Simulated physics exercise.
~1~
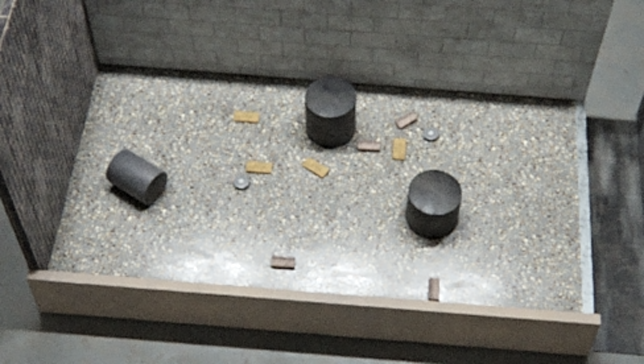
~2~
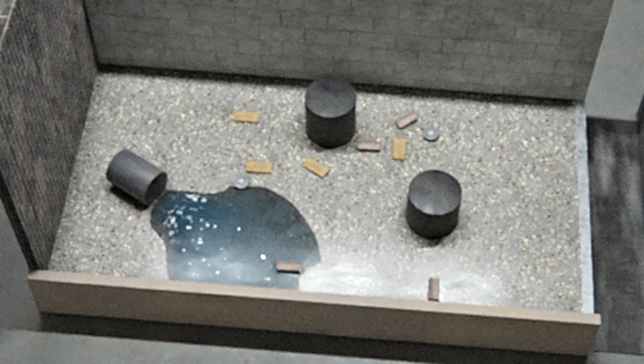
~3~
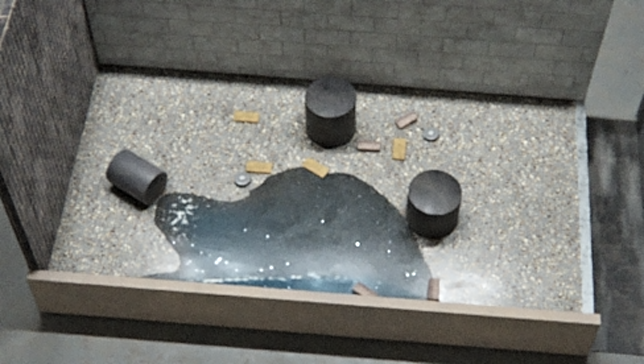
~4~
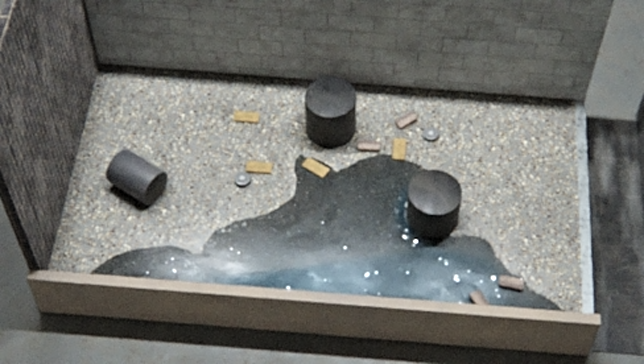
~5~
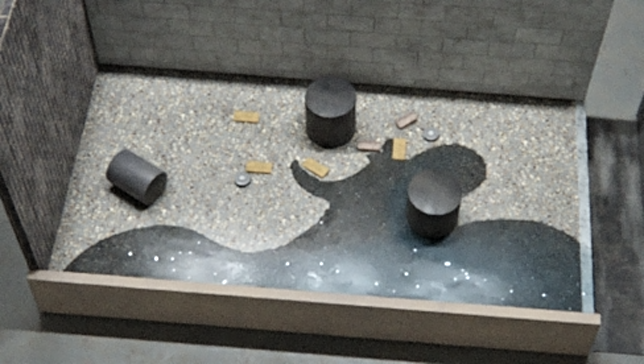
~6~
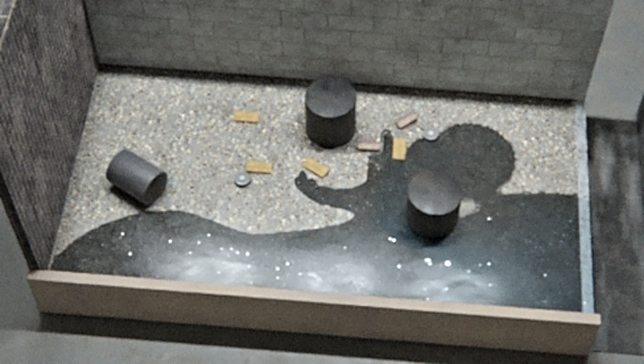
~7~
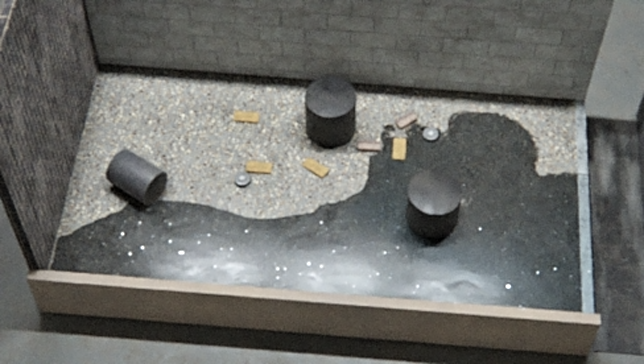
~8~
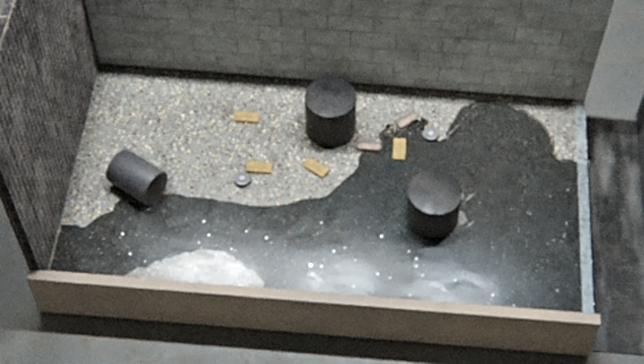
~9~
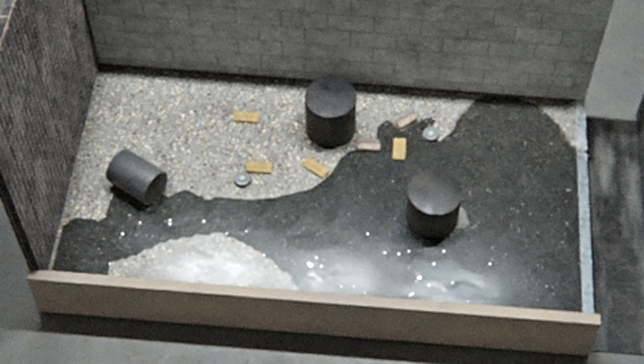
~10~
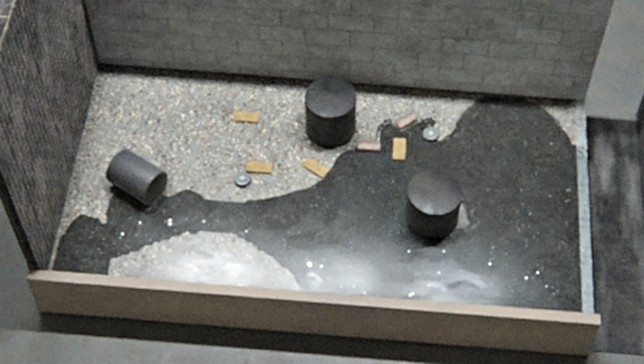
Dark liquid spreads rightward from a tipped drum, carrying two small pieces out of sight.
